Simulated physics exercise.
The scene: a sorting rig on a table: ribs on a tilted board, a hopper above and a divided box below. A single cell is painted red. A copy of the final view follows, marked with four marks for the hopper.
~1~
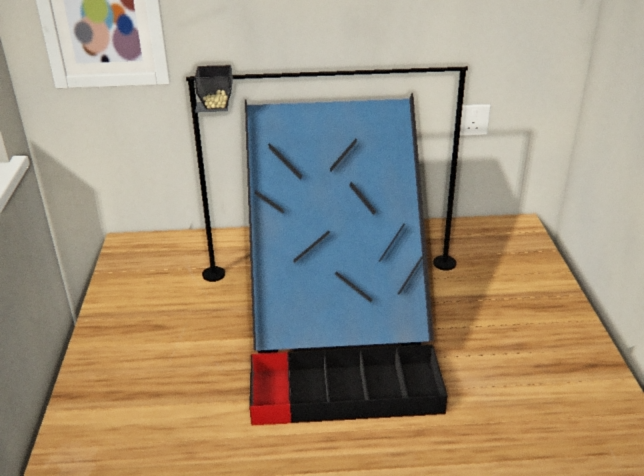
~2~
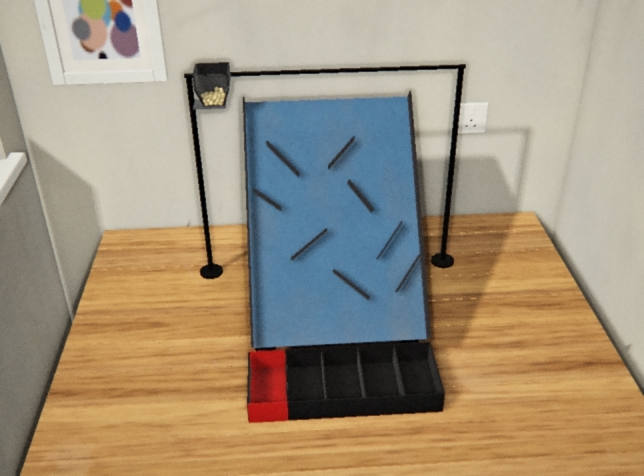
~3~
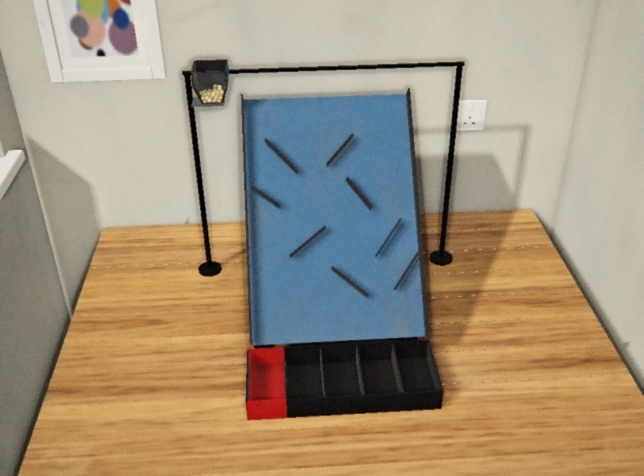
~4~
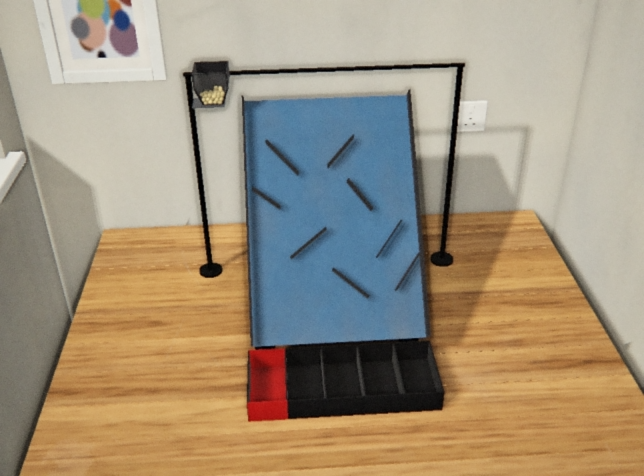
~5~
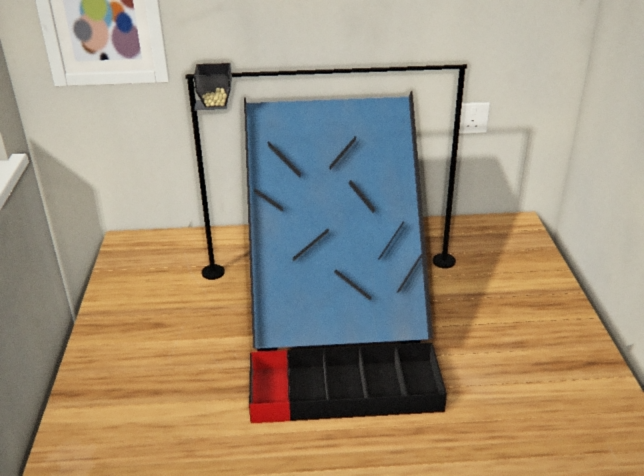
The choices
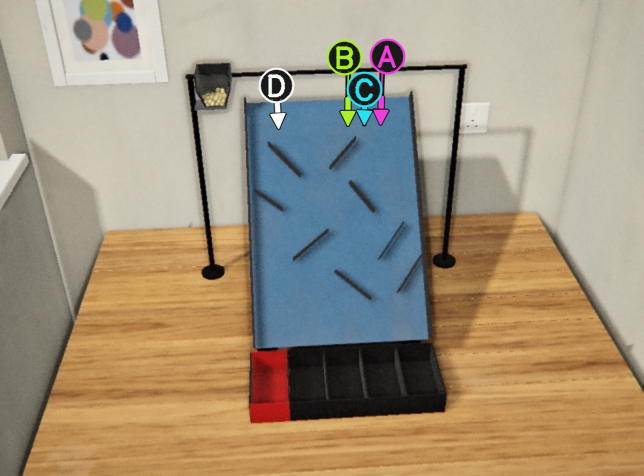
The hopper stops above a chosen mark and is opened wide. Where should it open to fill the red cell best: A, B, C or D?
Mark B.
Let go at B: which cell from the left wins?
The first from the left.
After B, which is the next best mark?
That is mark D.
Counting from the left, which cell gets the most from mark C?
The fourth.
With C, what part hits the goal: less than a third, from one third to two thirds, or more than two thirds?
Mark C gives less than a third.
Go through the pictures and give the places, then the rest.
The first frame shows hopper (216, 99), soya beans, door shut.
The second frame shows ribs (267, 141) to (299, 173), (329, 165) to (354, 136), (253, 188) to (281, 207).
The third frame shows ribs (347, 177) to (372, 207), (290, 256) to (326, 226), (377, 254) to (401, 219).
The fourth frame shows ribs (333, 268) to (369, 297), (397, 289) to (420, 252).
The fifth frame shows red cell (270, 412), number 1 of 5 from the left.
On the marked copy, mark A meets the board at (380, 119); mark B meets the board at (347, 120); mark C meets the board at (364, 119); mark D meets the board at (278, 123).
With A, not one piece in the red cell, every piece in other cells.
With B, the larger part in the red cell, roughly a quarter in other cells.
With C, about a tenth in the red cell, the larger part in other cells.
With D, roughly a third in the red cell, roughly two thirds in other cells, just a few outside the box.
